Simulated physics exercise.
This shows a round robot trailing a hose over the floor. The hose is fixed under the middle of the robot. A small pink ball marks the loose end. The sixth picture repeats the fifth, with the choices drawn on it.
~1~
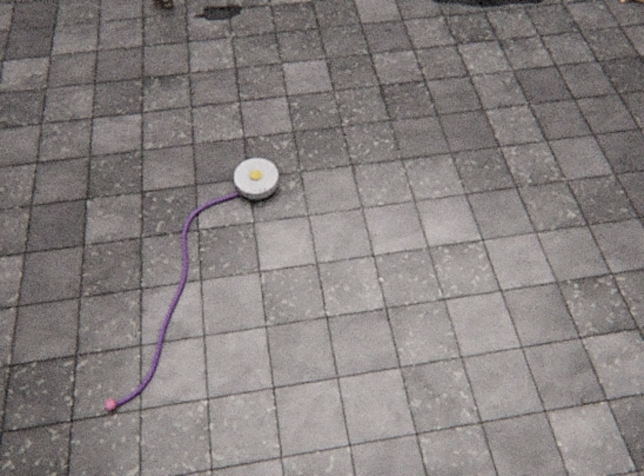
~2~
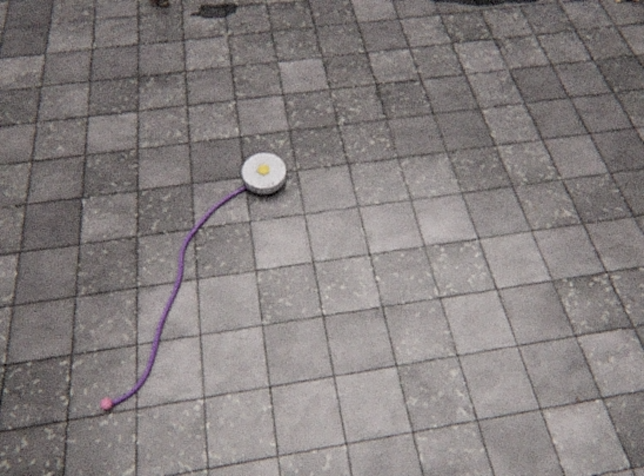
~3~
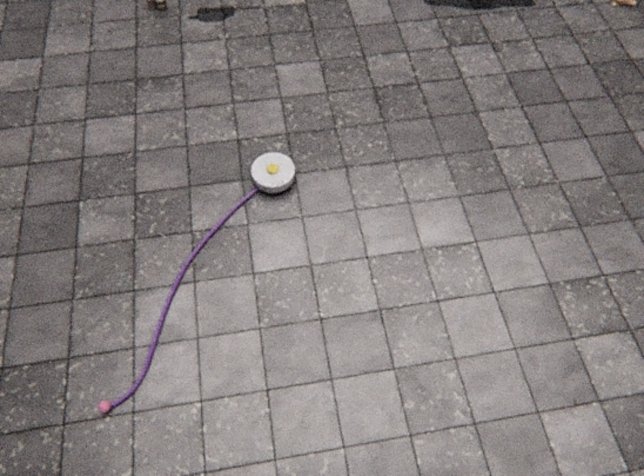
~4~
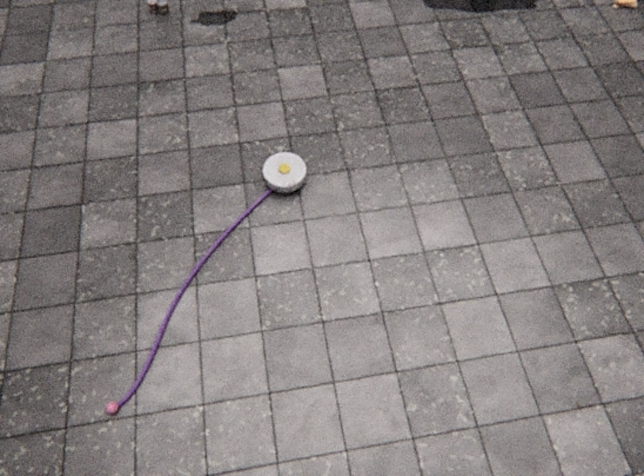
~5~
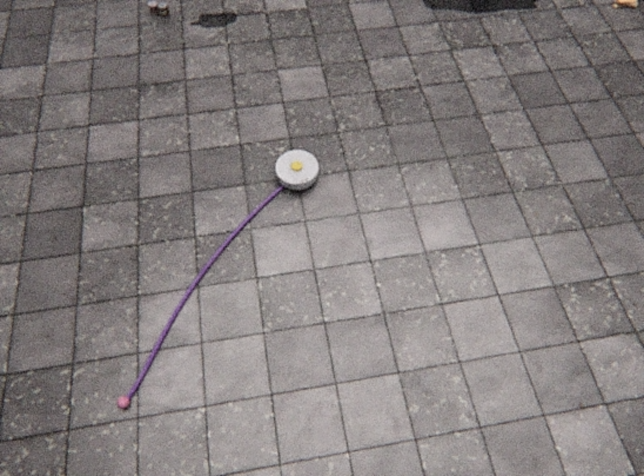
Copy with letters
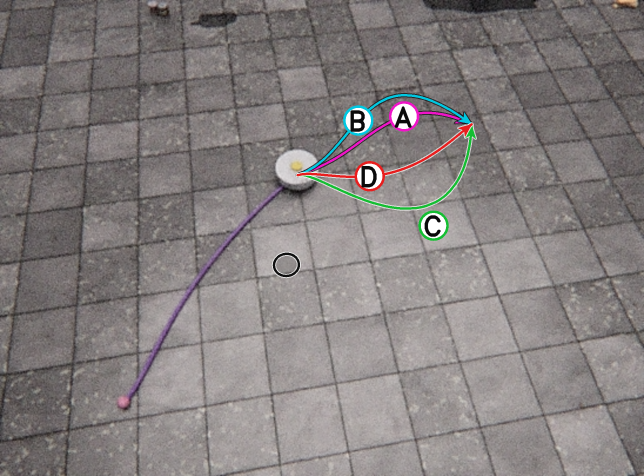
To begin with, a round white robot with a yellow centre sits on grey paving tiles, trailing a curving purple hose with a pink tip. The robot slides slowly to the right, drawing the bends out of the hose, and then the pink end shifts slightly up and to the right.
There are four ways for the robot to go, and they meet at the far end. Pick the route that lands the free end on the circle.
Take C.
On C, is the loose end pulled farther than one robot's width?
Yes.
On the marked copy, A from (297, 175) via (377, 130) to (469, 123); B from (297, 175) via (373, 107) to (472, 124); C from (297, 175) via (421, 207) to (472, 125); D from (297, 175) via (399, 170) to (472, 124); the ring at (286, 265).
With C. Early on, robot (389, 202), middle of the hose (259, 253), free end (152, 355).
Further on, robot (463, 169), middle of the hose (352, 233), free end (225, 290).
At the end, robot (474, 119), middle of the hose (394, 199), free end (284, 262); the free end is on the ring.
As for the rest, A leaves the free end at (263, 232); B leaves the free end at (264, 222); D leaves the free end at (269, 249).
